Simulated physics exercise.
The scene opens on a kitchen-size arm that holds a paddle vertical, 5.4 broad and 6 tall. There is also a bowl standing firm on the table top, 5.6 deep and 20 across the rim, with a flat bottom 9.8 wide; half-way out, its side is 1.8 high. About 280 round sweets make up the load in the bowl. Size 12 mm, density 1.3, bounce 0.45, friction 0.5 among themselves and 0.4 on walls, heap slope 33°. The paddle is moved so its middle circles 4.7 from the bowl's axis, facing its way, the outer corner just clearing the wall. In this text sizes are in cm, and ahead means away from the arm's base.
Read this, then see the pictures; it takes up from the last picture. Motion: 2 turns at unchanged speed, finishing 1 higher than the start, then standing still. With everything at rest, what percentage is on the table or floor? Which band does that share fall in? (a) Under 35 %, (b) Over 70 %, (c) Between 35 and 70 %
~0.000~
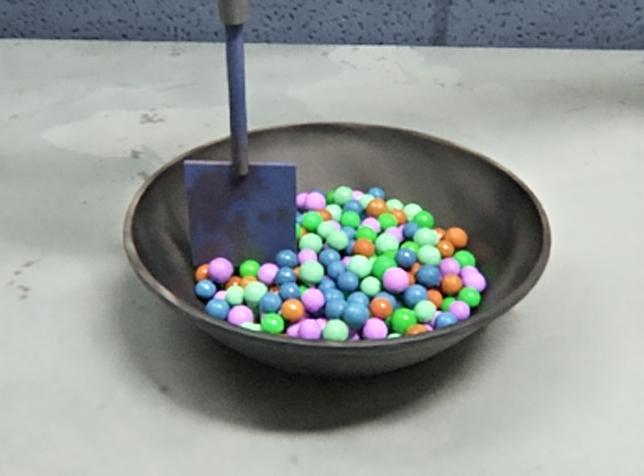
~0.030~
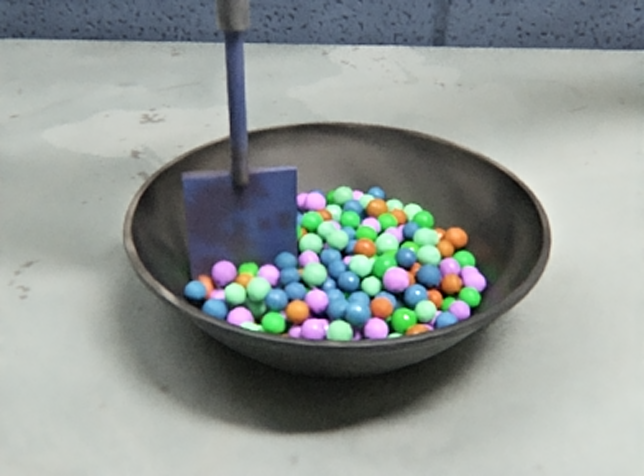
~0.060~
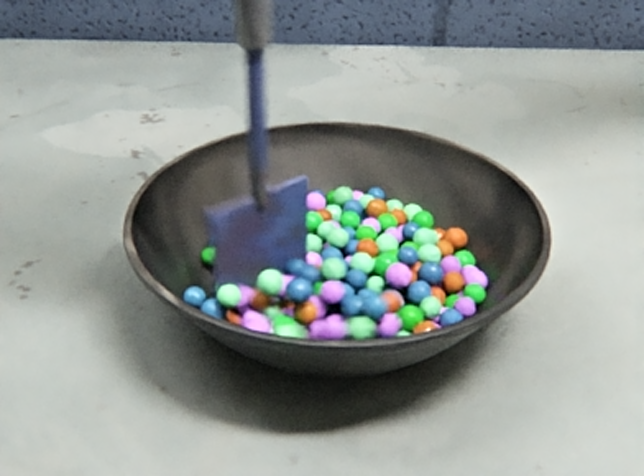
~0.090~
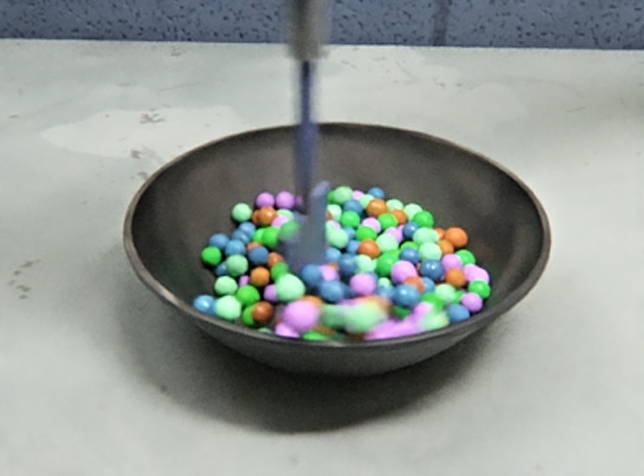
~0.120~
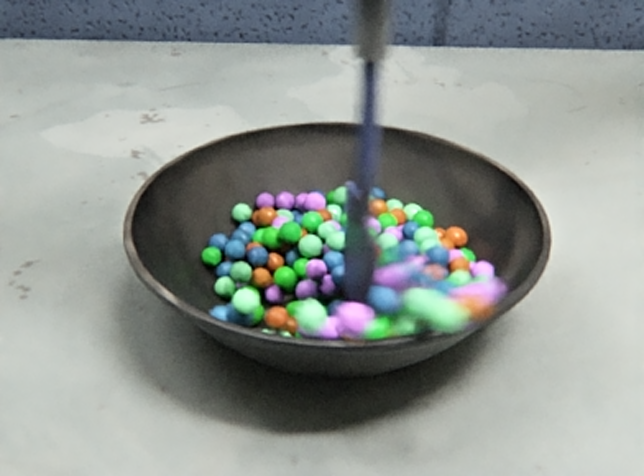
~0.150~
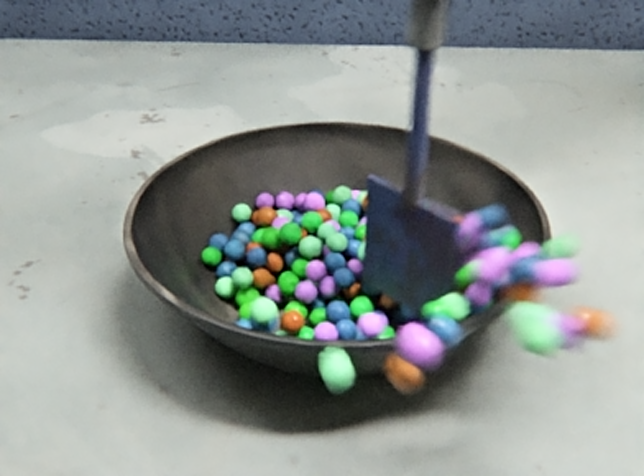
The answer is c.
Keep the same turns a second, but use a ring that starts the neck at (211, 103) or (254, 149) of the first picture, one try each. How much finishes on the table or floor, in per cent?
First try about 0 per cent, second try about 50 per cent.
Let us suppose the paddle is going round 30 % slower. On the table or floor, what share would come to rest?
In that case, close to 30 in a hundred.
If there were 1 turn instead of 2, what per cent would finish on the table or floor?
Close to 30 in a hundred.
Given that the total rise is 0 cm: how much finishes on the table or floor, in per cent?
Some 60 per cent.
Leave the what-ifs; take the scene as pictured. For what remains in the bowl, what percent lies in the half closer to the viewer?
I'd say around 55 per cent.
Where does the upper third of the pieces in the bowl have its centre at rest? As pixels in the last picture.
I'd say close to (366, 312).
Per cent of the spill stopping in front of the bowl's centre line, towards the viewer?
Close to 50 in a hundred.
After 0.37 s, 1° round, highest piece 9 above the table; 186 in the bowl, 45 on the table or floor, 48 in flight or on the tool.
After 0.58 s, 226° round, highest piece 6 above the table; 161 in the bowl, 116 on the table or floor, 2 in flight or on the tool.
After 0.89 s, 0° round, highest piece 4 above the table; 161 in the bowl, 118 on the table or floor.
After 1.59 s, 0° round, highest piece 4 above the table; 161 in the bowl, 118 on the table or floor.
In the end, 161 in the bowl, 118 on the table or floor. That is 42 % on the table or floor.
